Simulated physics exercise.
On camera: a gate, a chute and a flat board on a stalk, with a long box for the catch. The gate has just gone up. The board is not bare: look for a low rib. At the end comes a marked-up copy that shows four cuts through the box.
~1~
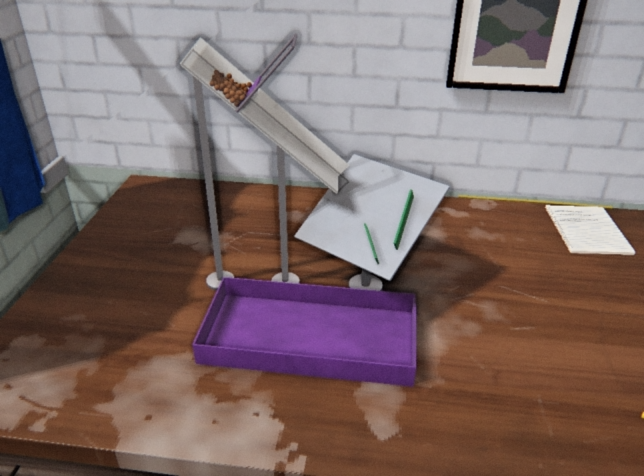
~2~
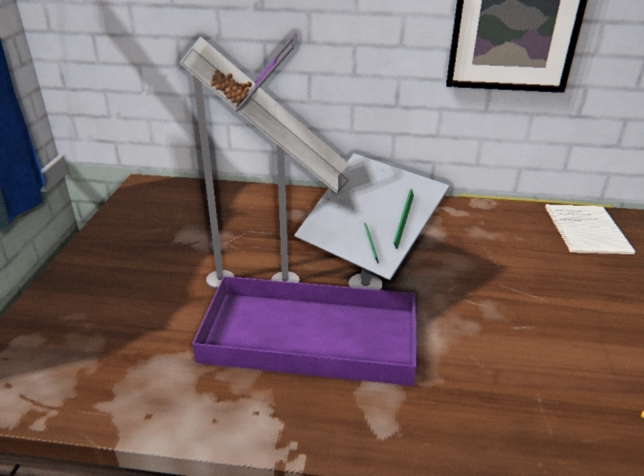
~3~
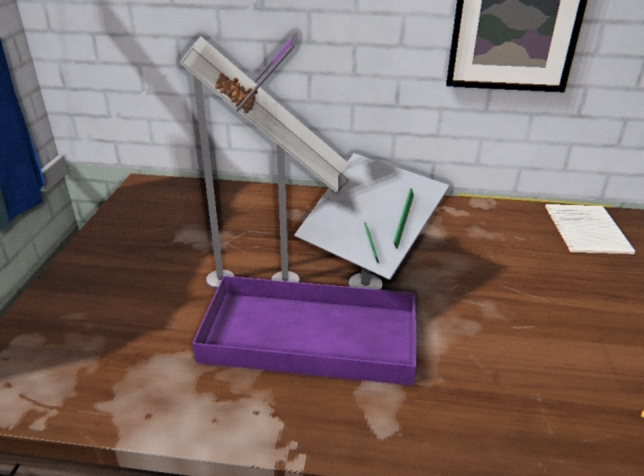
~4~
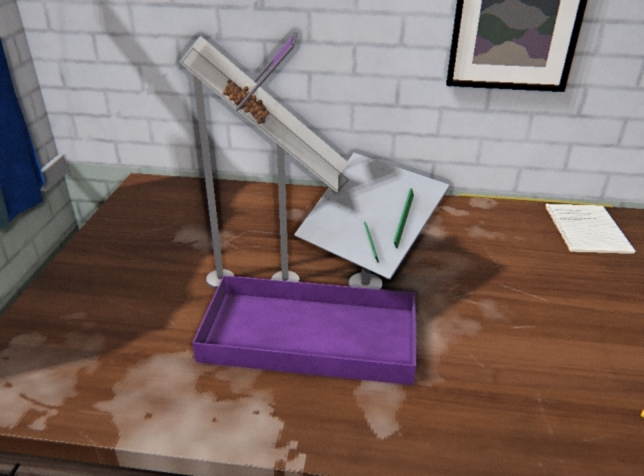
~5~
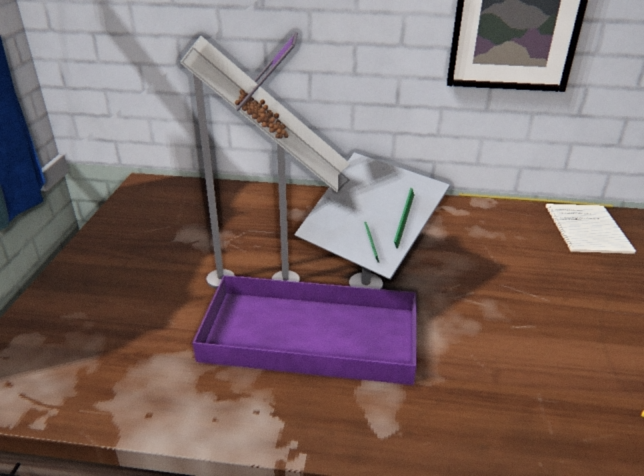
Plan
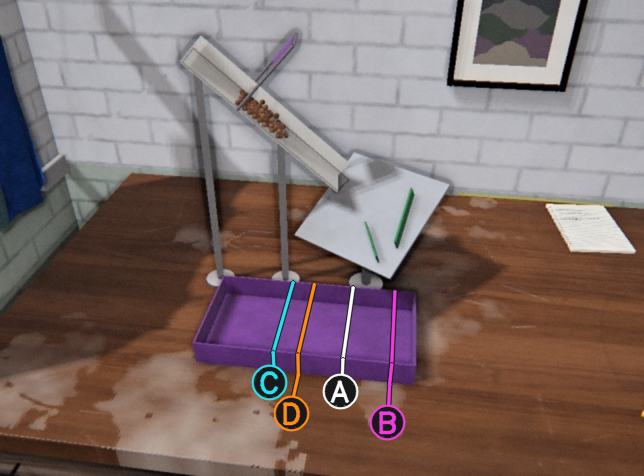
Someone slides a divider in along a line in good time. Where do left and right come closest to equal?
Line A.
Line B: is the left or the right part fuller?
Left.
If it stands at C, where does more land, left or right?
More lands on the right.
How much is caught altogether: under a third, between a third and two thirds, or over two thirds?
It is over two thirds.
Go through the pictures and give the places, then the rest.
The first frame shows load behind the gate at (234, 89), cereal balls; lip of the chute at (337, 185), sloping fairly steeply.
The second frame shows middle of the board at (370, 211), tilted fairly steeply; middle of its low edge at (339, 256); of its high edge at (399, 168).
The third frame shows front corners of the box at (193, 343) and (415, 366), empty; front of the load at (250, 108).
The fourth frame shows middle of the load at (247, 103); its front at (263, 121), about a quarter of the way to the lip; rib from (411, 188) to (394, 242); rib from (365, 222) to (376, 257).
The fifth frame shows middle of the load at (264, 112); its front at (286, 136), about half of the way to the lip.
On the marked copy, line A crosses the front rim at (343, 358); line B crosses the front rim at (391, 363); line C crosses the front rim at (273, 351); line D crosses the front rim at (298, 353).
With A, of what is caught, about a third on the left of the divider, about two thirds on the right.
With B, of what is caught, nearly all on the left of the divider, a small part on the right.
With C, of what is caught, a small part on the left of the divider, nearly all on the right.
With D, of what is caught, about a quarter on the left of the divider, most on the right.
